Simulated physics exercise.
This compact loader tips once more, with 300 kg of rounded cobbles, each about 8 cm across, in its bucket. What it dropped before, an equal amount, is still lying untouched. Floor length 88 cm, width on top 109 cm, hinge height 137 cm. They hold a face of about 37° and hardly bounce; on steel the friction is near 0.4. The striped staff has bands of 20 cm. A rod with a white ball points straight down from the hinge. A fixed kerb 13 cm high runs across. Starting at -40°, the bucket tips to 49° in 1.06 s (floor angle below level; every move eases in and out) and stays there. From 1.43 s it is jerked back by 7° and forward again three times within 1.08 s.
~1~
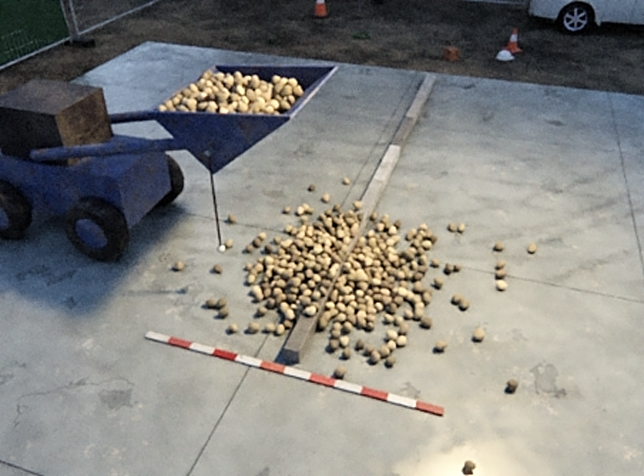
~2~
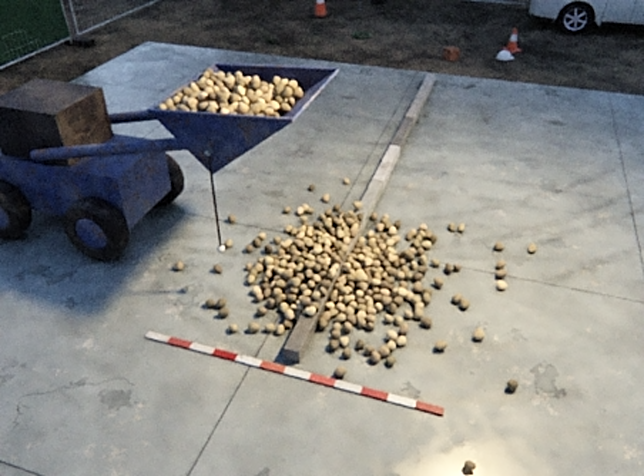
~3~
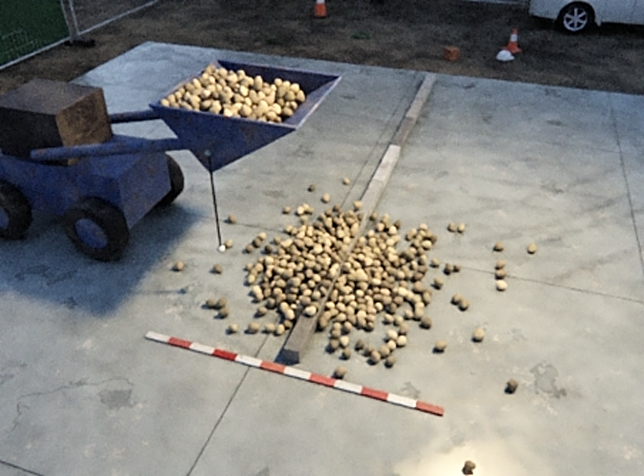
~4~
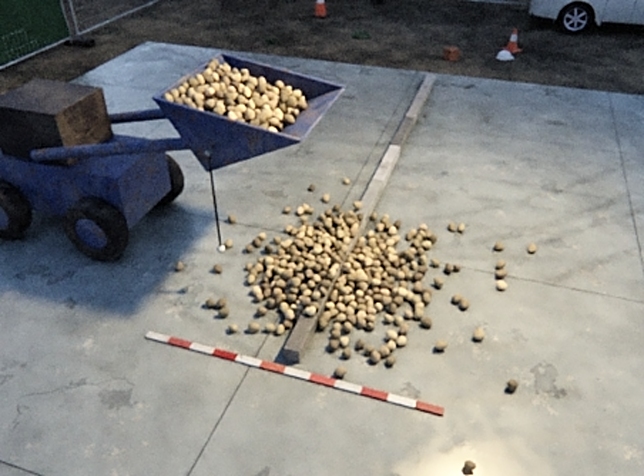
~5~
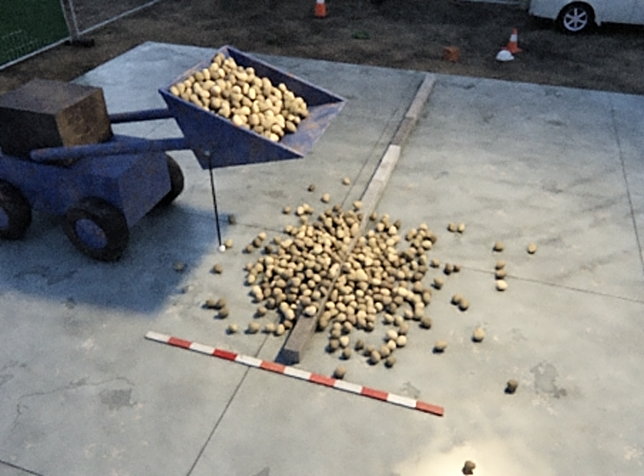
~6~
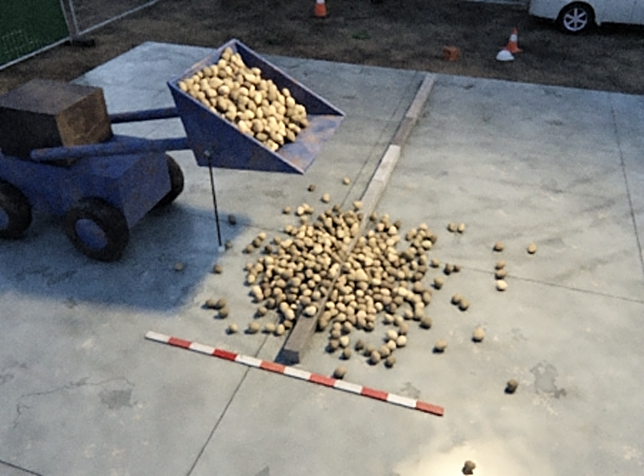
Blue loader slowly tilting its raised bucket of rounded stones forward and down, beside a scattered pile lying still on concrete.
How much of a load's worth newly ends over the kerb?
Some 45 per cent is added.
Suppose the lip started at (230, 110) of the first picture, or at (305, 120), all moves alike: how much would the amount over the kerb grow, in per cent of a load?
First some 0, then 60 per cent.
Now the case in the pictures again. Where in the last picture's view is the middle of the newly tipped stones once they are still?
Around (329, 258).
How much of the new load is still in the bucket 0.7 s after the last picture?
About 35 per cent.
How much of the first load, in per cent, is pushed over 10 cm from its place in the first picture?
About 15 per cent.
Then, 0.4 s after the last picture the floor is at 36°; in per cent of one load, 100 in the bucket, 59 on this side of the kerb, 41 over the kerb; the foremost stones are at (501, 303).
Then, 0.7 s after the last picture the floor is at 49°; in per cent of one load, 37 in the bucket, 121 on this side of the kerb, 42 over the kerb; the foremost stones are at (501, 303).
Then, 2.5 s after the last picture the floor is at 49°; in per cent of one load, 0 in the bucket, 114 on this side of the kerb, 86 over the kerb; the foremost stones are at (506, 318).
Then, 5.0 s after the last picture the floor is at 49°; in per cent of one load, 0 in the bucket, 114 on this side of the kerb, 86 over the kerb; the foremost stones are at (506, 318). Net gain over the kerb, 45.
